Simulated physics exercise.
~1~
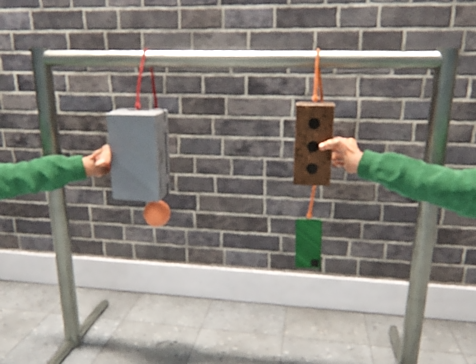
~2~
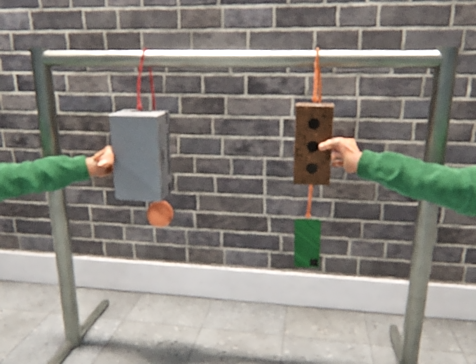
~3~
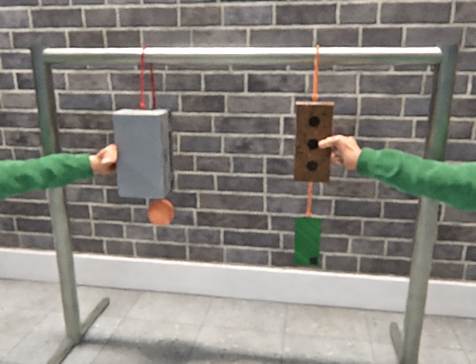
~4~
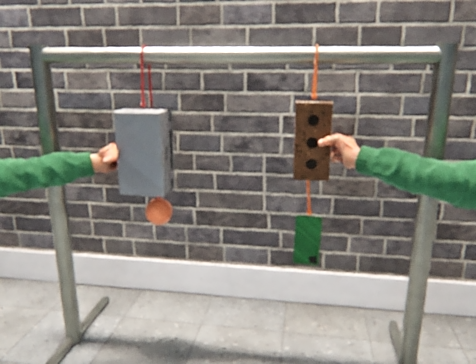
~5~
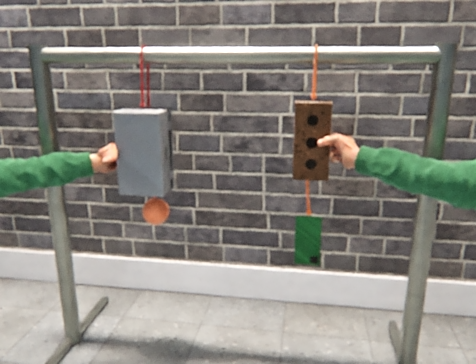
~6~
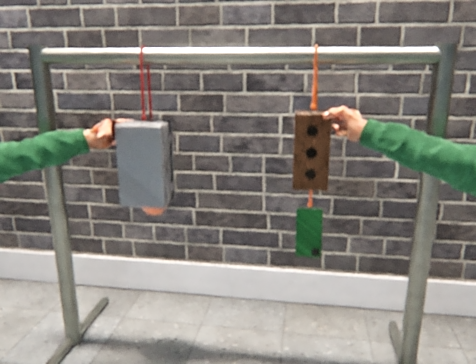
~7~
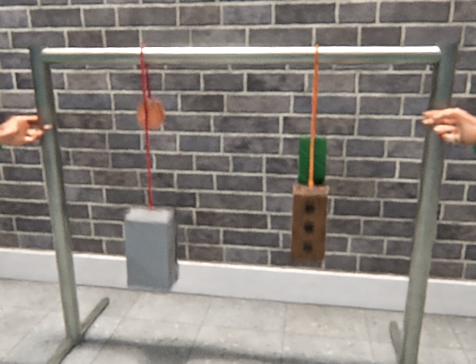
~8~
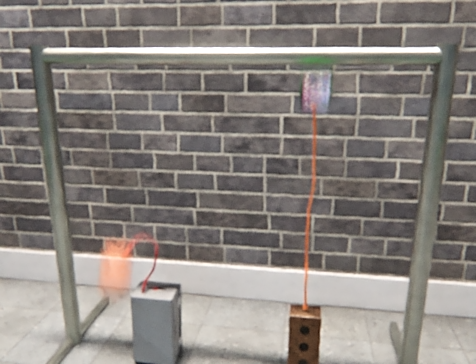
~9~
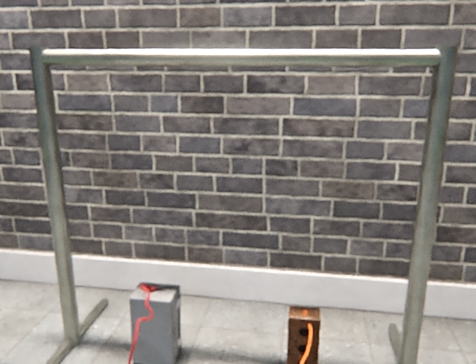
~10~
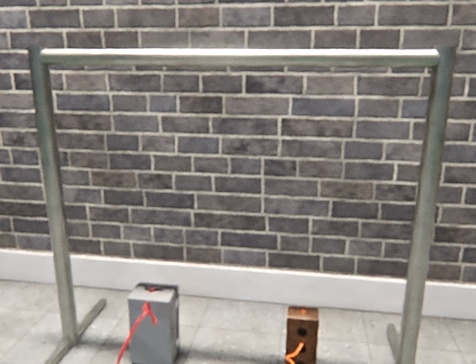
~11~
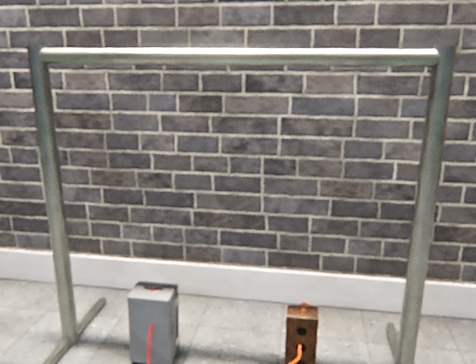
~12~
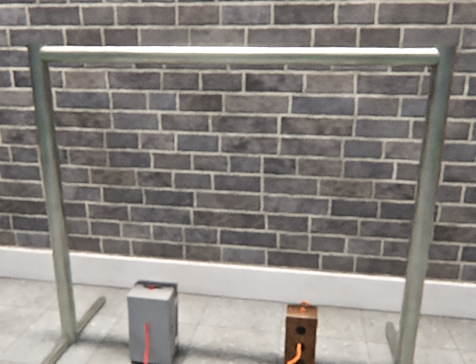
The clip opens on a metal rail before a brick wall, with a grey case and an orange ball-like object on a red lace at left, and a holed brown brick and a green phone on an orange lace at right. Two green-sleeved hands steady the case and the brick, then let go and draw back. The case and brick drop while the orange and green objects rise. The case and brick reach the floor, and both laces come off the rail. Finally, the case and brick rest upright below the bare rail, the laces lying against them and the lighter-looking pieces out of sight.
